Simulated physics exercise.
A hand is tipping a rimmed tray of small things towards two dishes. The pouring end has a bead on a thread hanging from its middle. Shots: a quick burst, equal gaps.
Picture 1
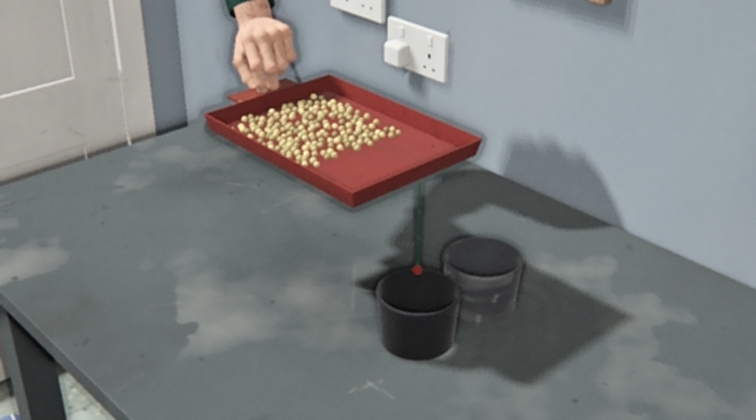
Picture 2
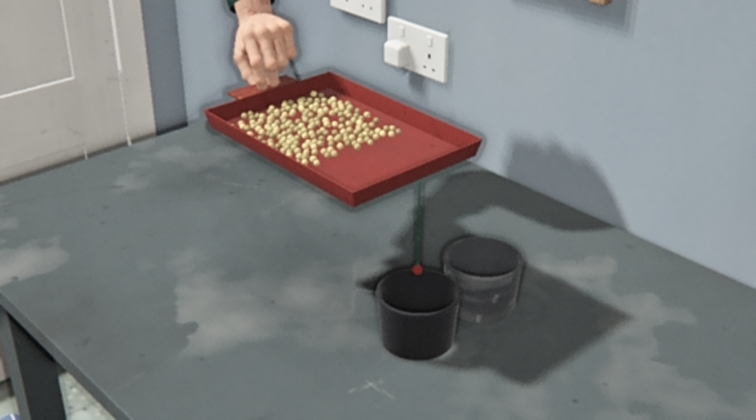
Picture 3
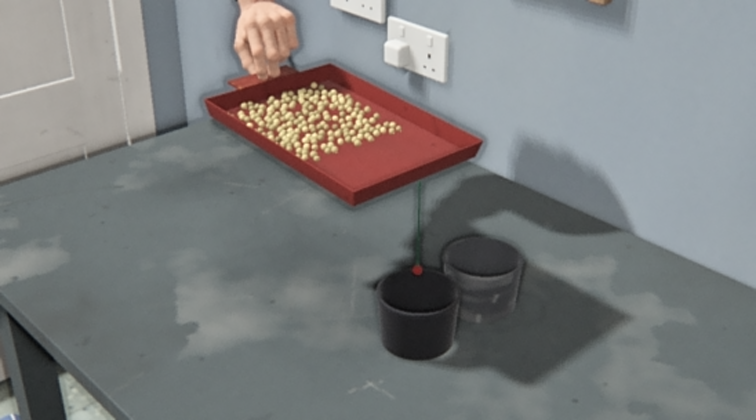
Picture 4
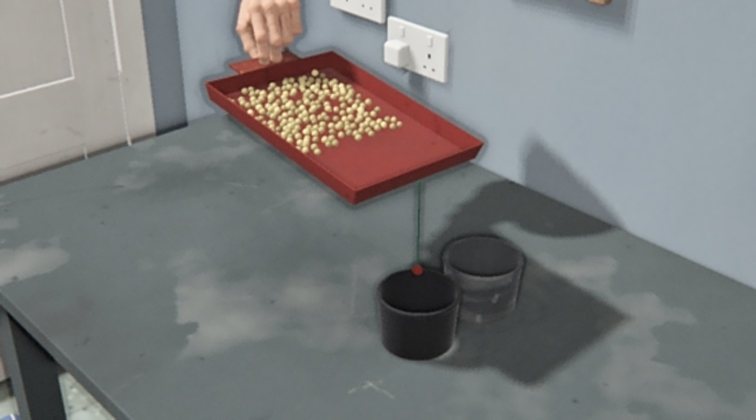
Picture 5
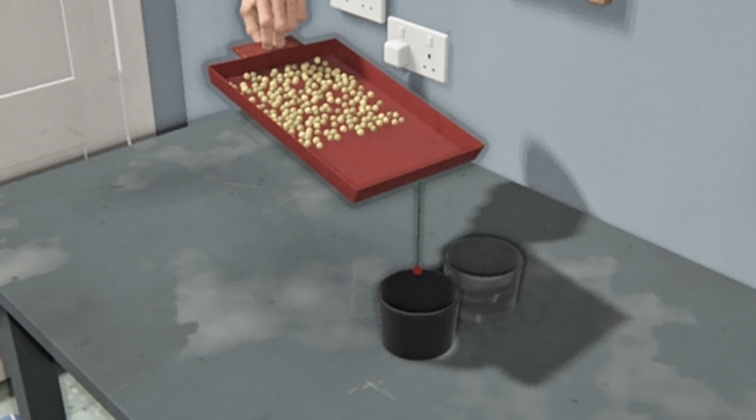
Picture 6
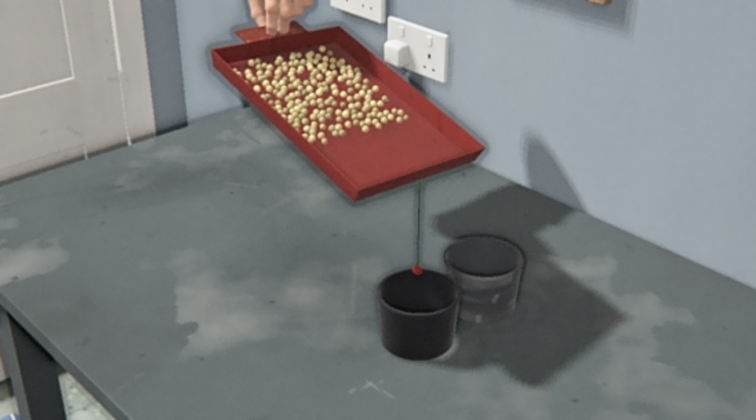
A hand gradually raising the back of a red tray of pale beans above two dark dishes on a grey table.
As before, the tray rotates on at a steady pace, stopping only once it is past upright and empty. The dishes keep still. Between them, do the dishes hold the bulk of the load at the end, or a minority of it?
The dishes secure over fifty percent.
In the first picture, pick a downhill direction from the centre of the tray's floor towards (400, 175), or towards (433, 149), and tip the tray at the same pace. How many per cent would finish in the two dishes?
About 30 % and about 80 %.
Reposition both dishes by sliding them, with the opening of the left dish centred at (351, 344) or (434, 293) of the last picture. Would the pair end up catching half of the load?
Taking them in turn, it's short of half and then beyond half.
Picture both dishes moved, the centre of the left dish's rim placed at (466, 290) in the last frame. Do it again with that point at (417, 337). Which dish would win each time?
Placement one: The left-positioned dish. Placement two: The right-positioned dish.
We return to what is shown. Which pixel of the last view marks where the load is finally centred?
It settles centred around (484, 304).
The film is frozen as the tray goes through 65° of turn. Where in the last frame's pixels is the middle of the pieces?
Roughly at (456, 166).
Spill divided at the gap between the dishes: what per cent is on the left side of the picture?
It works out to some 10 per cent.
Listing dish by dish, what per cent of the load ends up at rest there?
Left dish: 10 per cent; right dish: 60 per cent.
Soon after the last picture, tray tipped steeply; most on the tray; a small part in the right dish; a small part outside both; a small part in the air.
A little later, tray tipped past a quarter turn; a small part on the tray; a small part in the left dish; about a third in the right dish; about a quarter outside both; about a quarter in the air.
Later still, tray tipped past a quarter turn; a small part in the left dish; about two thirds in the right dish; about a third outside both.
At rest, tray tipped past a quarter turn; a small part in the left dish; about two thirds in the right dish; about a third outside both.
